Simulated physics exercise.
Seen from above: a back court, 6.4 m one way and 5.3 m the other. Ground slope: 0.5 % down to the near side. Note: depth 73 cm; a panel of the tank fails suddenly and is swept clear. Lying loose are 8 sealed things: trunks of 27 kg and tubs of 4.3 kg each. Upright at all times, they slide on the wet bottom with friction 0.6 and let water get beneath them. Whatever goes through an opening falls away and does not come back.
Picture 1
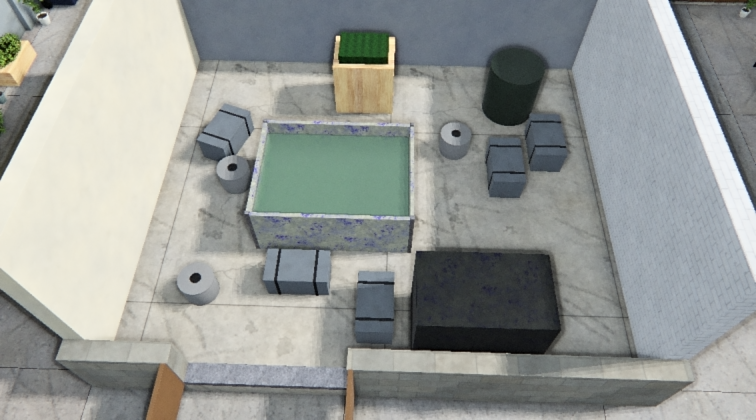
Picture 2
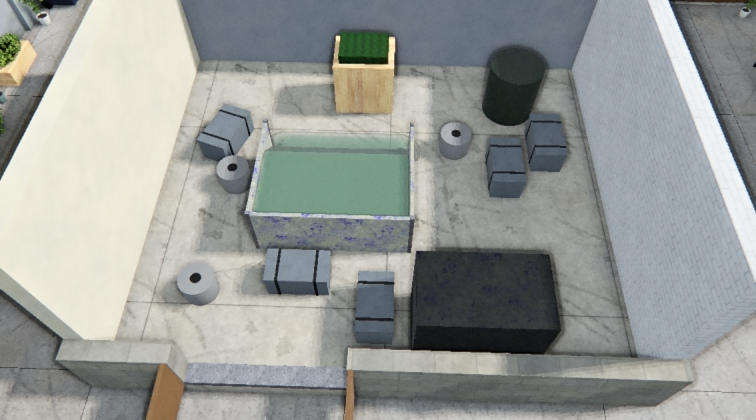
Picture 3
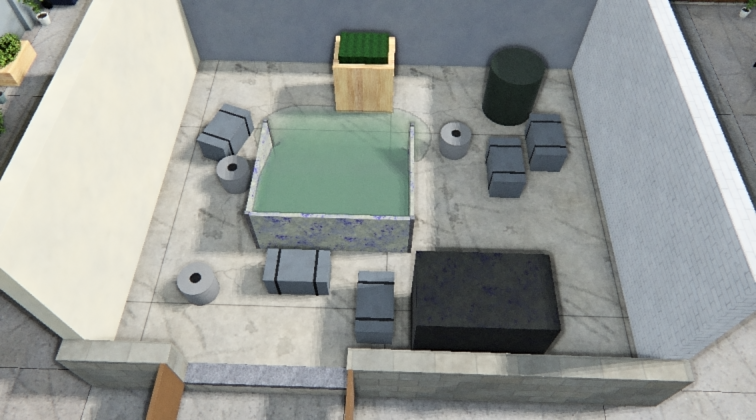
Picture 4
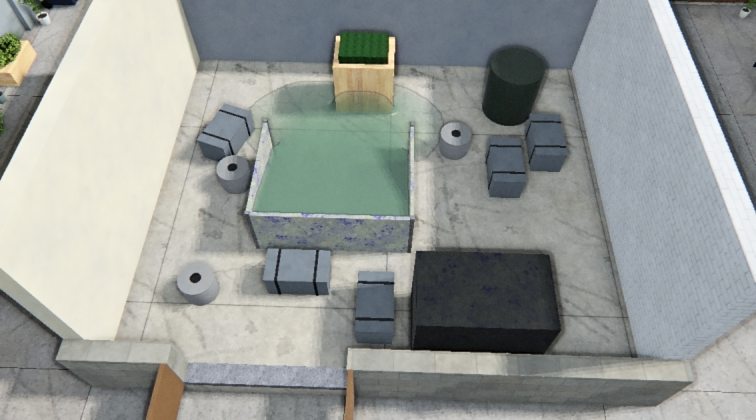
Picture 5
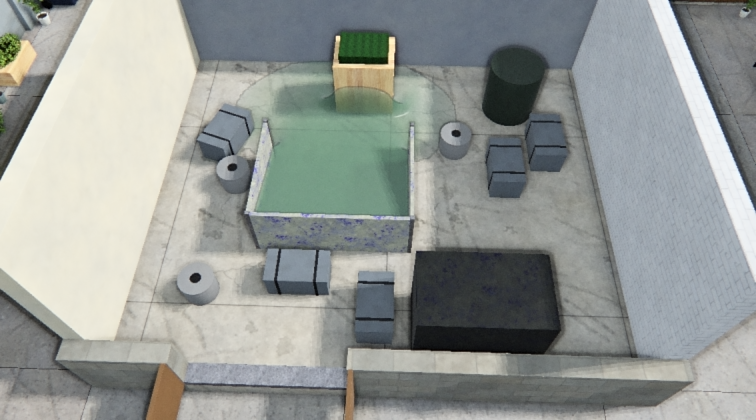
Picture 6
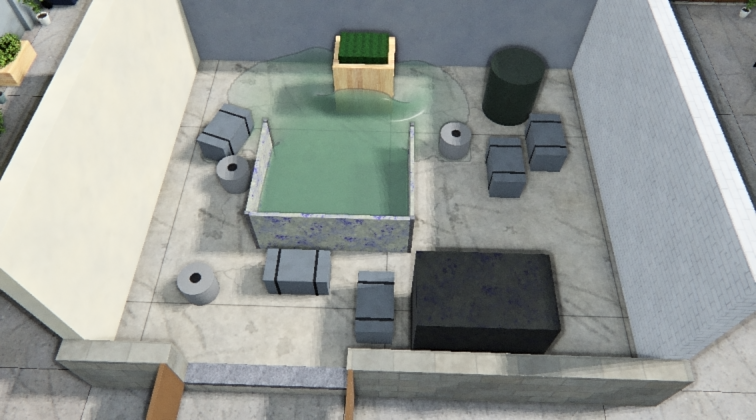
Green water pours out the tank's open back side and spreads around a wooden planter.
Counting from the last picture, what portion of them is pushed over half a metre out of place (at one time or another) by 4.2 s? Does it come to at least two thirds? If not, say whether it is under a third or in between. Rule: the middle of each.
Yes, highest of the three bands.
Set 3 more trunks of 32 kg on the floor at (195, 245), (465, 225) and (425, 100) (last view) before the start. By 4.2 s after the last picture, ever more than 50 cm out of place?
Respectively: Tops it; doesn't reach it; tops it.
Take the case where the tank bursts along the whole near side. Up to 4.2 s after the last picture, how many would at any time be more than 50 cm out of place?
In that case the number is 3.
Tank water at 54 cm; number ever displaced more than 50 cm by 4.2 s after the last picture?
Then it comes to 5.
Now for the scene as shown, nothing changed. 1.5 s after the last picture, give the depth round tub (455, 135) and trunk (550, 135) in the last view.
About 3 and 6 cm.
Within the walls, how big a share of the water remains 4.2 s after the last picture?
I'd say some 98 percent hasn't gone yet.
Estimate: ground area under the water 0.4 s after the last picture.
Wet area: Approx. 11.0 m2.
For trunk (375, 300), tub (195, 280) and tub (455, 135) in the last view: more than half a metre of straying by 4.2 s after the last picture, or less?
First falling below it, second exceeding it, third exceeding it.
Then, 0.4 s after the last picture 0 of 8 are over 50 cm from their spots; 0 afloat.
Then, 1.5 s after the last picture 0 of 8 are over 50 cm from their spots; 0 afloat.
Then, 2.8 s after the last picture 4 of 8 are over 50 cm from their spots; 1 afloat.
Then, 4.2 s after the last picture 6 of 8 are over 50 cm from their spots, and 6 have been at some point; 1 afloat.
